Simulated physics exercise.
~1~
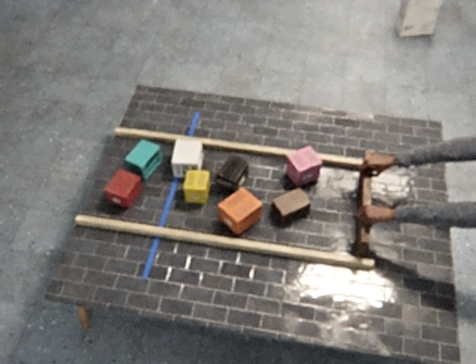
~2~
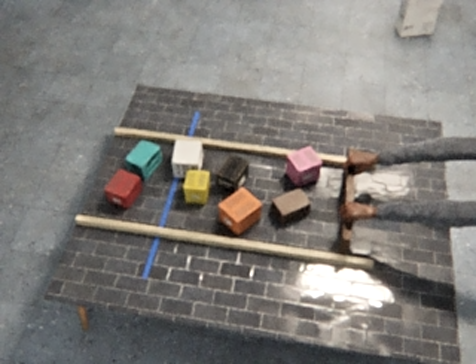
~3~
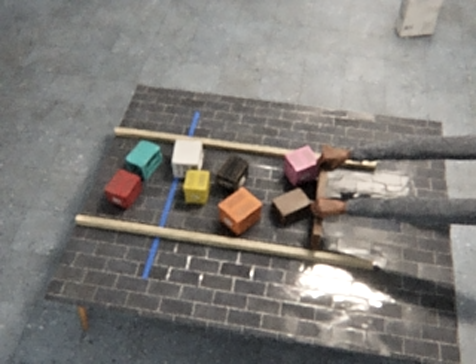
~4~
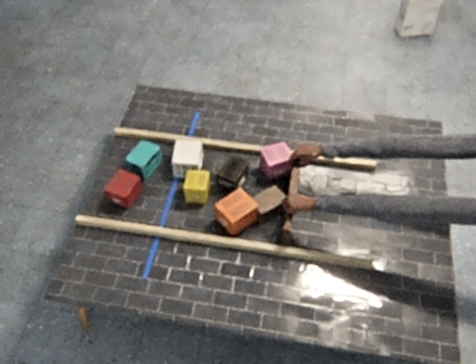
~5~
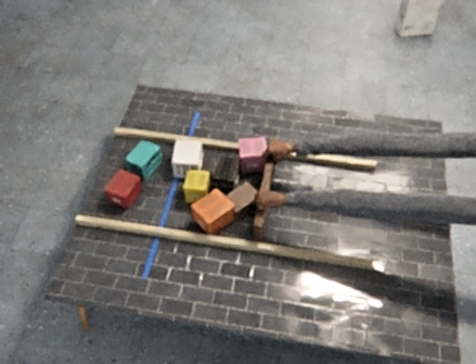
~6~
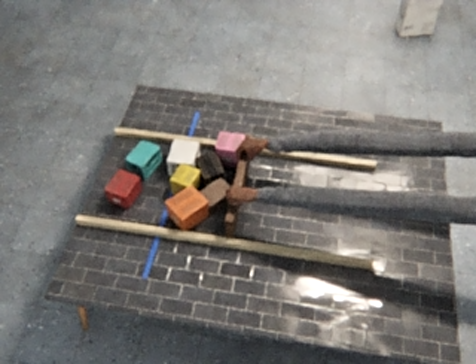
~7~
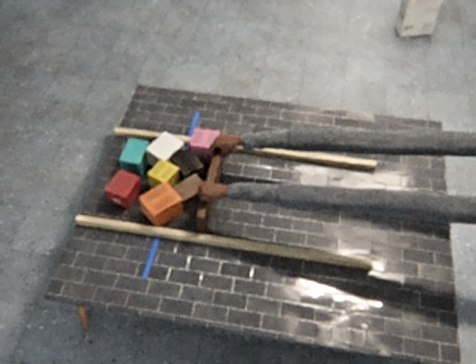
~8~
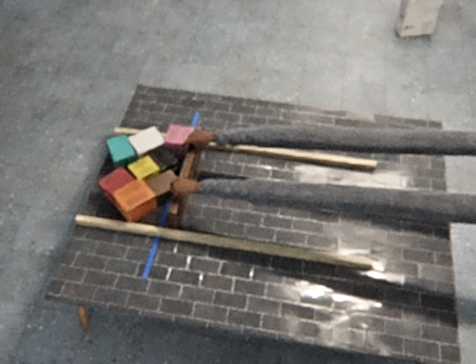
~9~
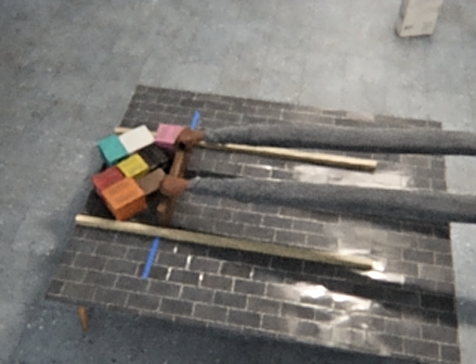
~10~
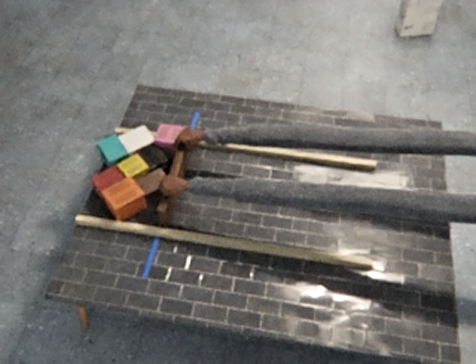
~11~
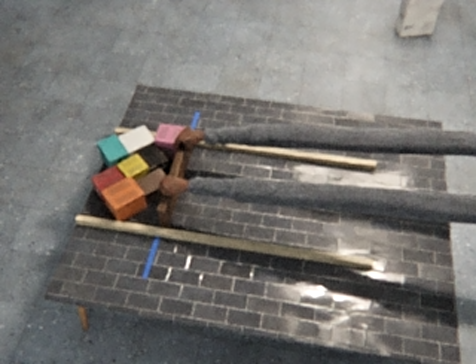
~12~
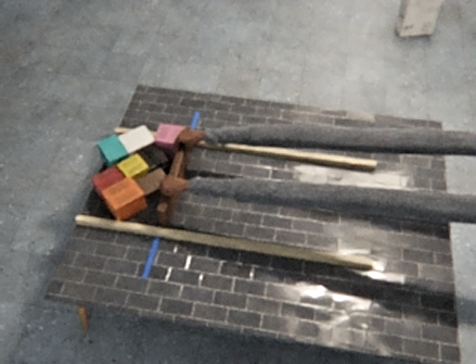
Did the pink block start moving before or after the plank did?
The pink block started moving after the plank. The plank was already sliding left while the pink block still sat in its place.
